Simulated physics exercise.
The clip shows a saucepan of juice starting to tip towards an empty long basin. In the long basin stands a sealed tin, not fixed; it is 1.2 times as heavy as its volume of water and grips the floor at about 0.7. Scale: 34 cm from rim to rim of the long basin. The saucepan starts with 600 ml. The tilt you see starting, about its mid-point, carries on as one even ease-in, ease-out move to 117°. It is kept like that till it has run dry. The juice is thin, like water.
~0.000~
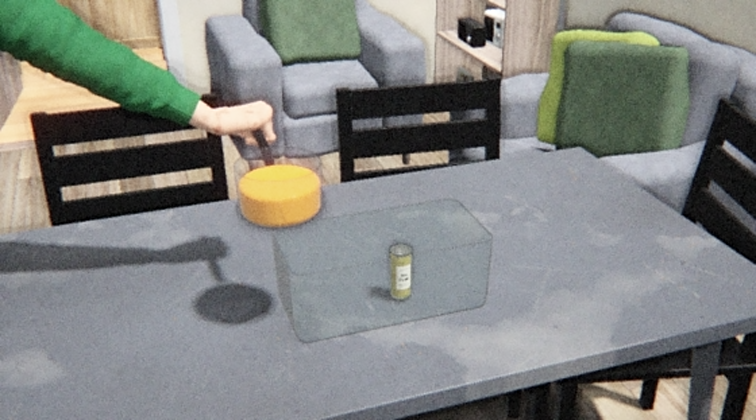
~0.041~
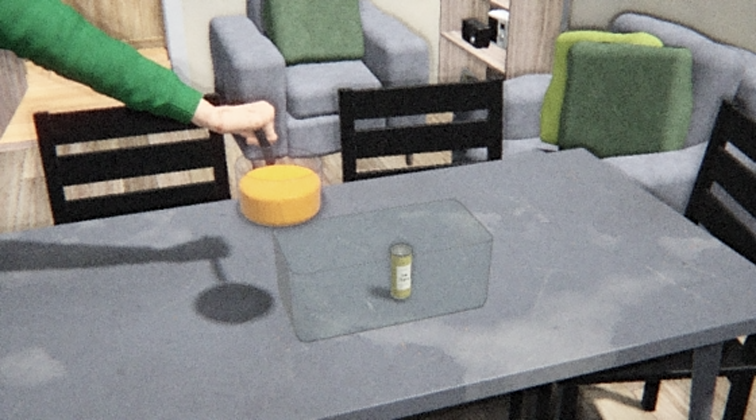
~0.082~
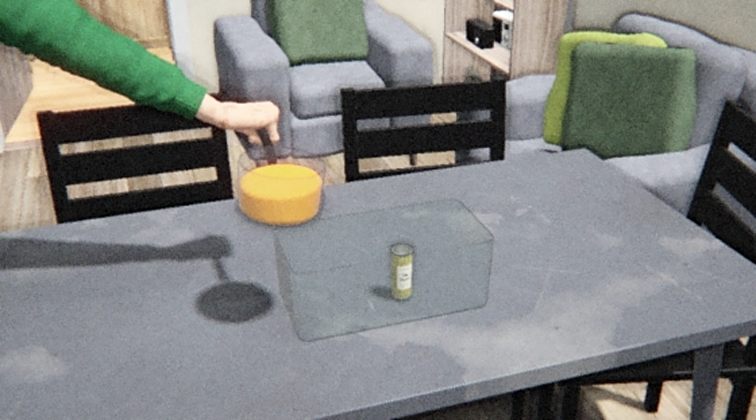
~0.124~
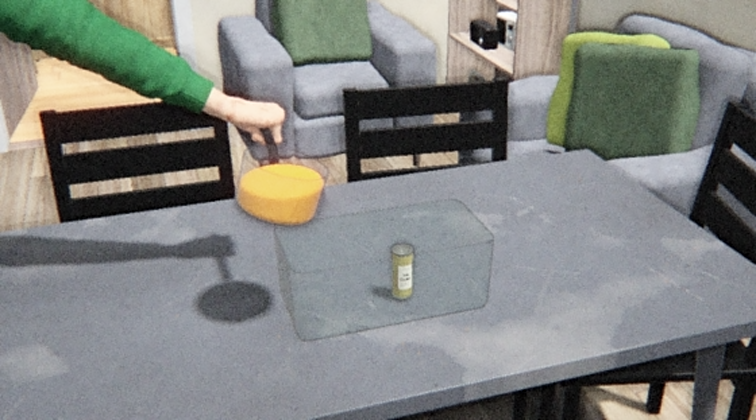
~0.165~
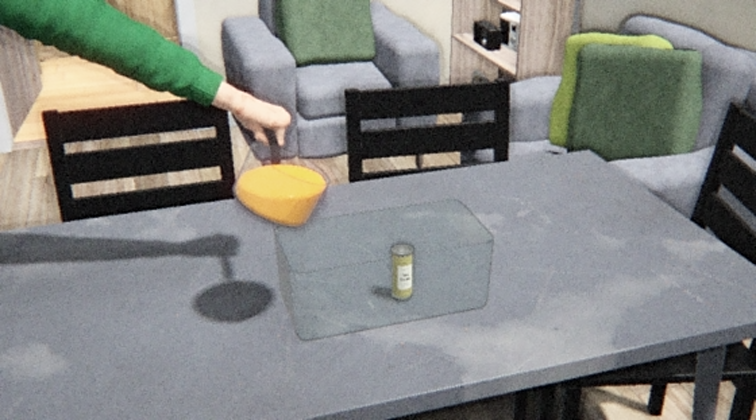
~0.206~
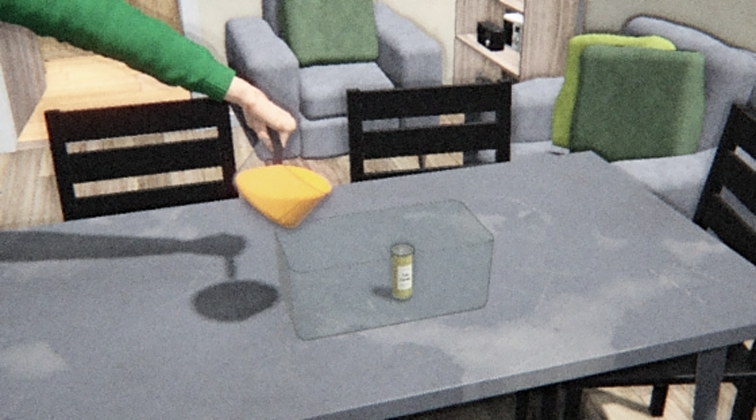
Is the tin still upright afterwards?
The tin keeps standing.
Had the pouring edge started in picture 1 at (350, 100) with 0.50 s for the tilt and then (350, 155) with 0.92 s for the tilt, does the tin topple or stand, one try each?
First it goes over; then it keeps standing.
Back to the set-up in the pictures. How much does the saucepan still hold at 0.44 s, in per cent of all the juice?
About 22 per cent.
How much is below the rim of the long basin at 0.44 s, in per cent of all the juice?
Near 46 in a hundred.
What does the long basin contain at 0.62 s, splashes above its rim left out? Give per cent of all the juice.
Near 94 in a hundred.
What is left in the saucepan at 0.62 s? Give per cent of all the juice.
Near 2 in a hundred.
By 0.44 s the tilt is 113° and 22 per cent is still to pour; the tin stands where it began.
By 0.62 s the tilt is 117° and 2 per cent is still to pour; the tin stands where it began.
By 0.80 s the tilt is 117° and 0 per cent is still to pour; the tin stands where it began.
By 1.00 s the tilt is 117° and 0 per cent is still to pour; the tin stands where it began.
At rest the tin stands where it began.
